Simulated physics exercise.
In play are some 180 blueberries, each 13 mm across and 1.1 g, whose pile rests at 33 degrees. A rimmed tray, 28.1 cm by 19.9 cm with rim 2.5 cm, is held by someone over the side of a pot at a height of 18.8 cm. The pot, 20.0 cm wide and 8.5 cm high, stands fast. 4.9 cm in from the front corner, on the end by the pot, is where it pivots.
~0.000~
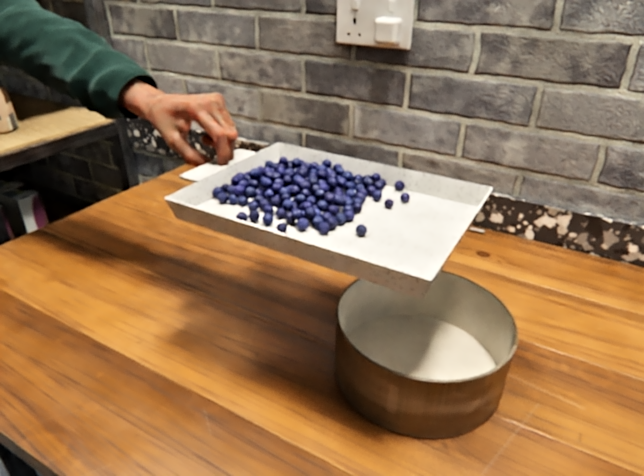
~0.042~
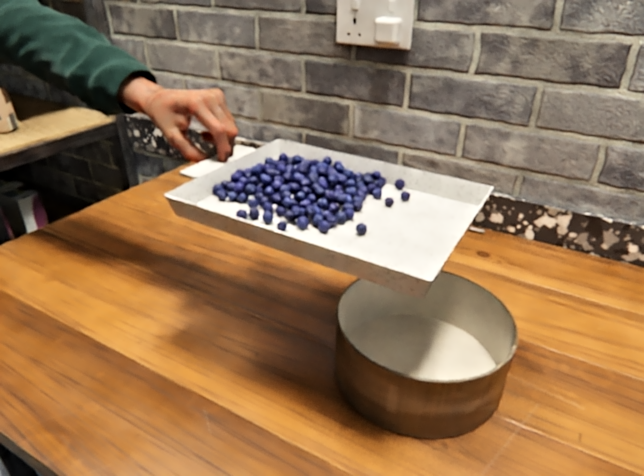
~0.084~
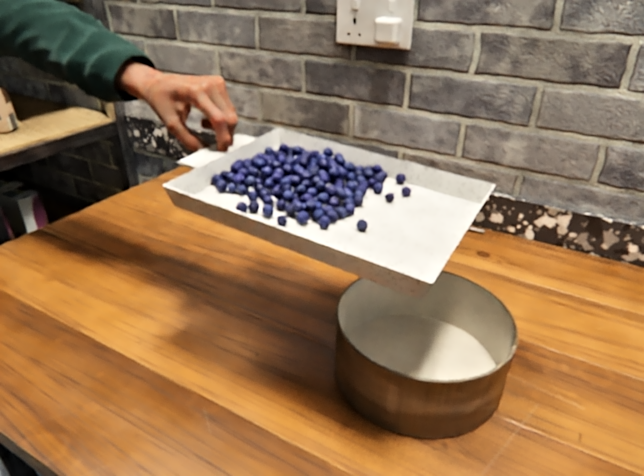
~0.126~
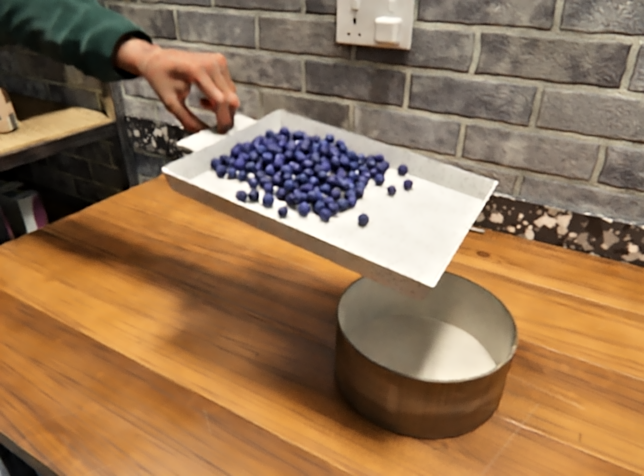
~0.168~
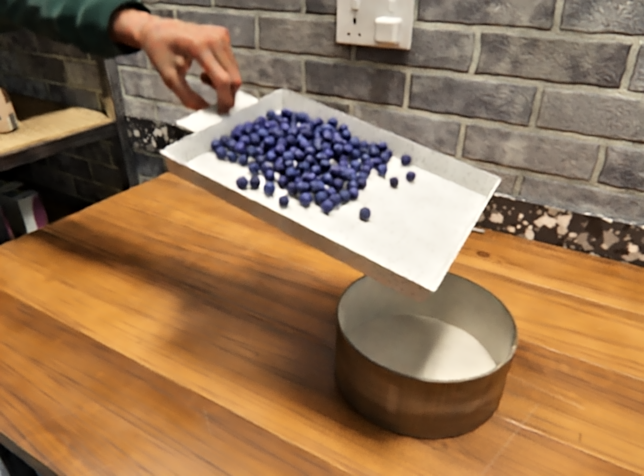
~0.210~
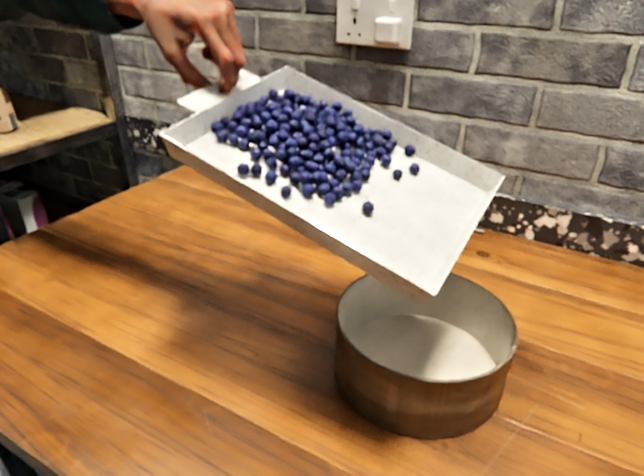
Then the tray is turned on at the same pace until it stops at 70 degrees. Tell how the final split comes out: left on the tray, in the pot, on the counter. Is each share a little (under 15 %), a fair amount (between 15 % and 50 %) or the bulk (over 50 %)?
Left on the tray: A fair amount; pot: A little; counter: The bulk.
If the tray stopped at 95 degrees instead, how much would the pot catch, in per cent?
Pot share: About 0 per cent.
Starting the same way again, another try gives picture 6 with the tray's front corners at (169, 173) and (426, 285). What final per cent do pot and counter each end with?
The pot gets 0 and the counter 40.
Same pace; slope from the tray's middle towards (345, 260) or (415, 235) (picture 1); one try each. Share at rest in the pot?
Estimate: Some 0 % and some 5 % respectively.
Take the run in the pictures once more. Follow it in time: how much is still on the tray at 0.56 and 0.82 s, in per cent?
Sequence: 100; 30.
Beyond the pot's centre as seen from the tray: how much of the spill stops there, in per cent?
Around 100 per cent, give or take.
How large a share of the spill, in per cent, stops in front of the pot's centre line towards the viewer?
100 %.
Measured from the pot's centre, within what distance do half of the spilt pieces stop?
Distance: Some 24 cm.
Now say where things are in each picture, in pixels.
In the first picture, tray tilt 0 degrees, front corners at (174, 197) and (425, 273); middle of the pieces at (301, 190); pot at (425, 315).
In the second picture, tray tilt 1 degrees, front corners at (173, 194) and (426, 274); middle of the pieces at (301, 187).
In the third picture, tray tilt 4 degrees, front corners at (172, 184) and (427, 276), lowest corner right front; middle of the pieces at (302, 179).
In the fourth picture, tray tilt 8 degrees, front corners at (171, 169) and (428, 279), lowest corner right front; middle of the pieces at (303, 167).
In the fifth picture, tray tilt 14 degrees, front corners at (170, 151) and (429, 282), lowest corner right front; middle of the pieces at (305, 152).
In the sixth picture, tray tilt 19 degrees, front corners at (170, 134) and (431, 286), lowest corner right front; middle of the pieces at (308, 138); pot at (425, 315). The tray's pace is about 125 degrees a second.
Then, at 0.42 s, tilt 46 degrees; the tray holds 100 %, the pot 0 %.
After 0.56 s, tilt 63 degrees; the tray holds 100 %, the pot 0 %.
Then, at 0.82 s, tilt 70 degrees; the tray holds 30 %, the pot 0 %.
By 1.9 s all is still; tray 20 %, pot 0 %, counter 75 %.
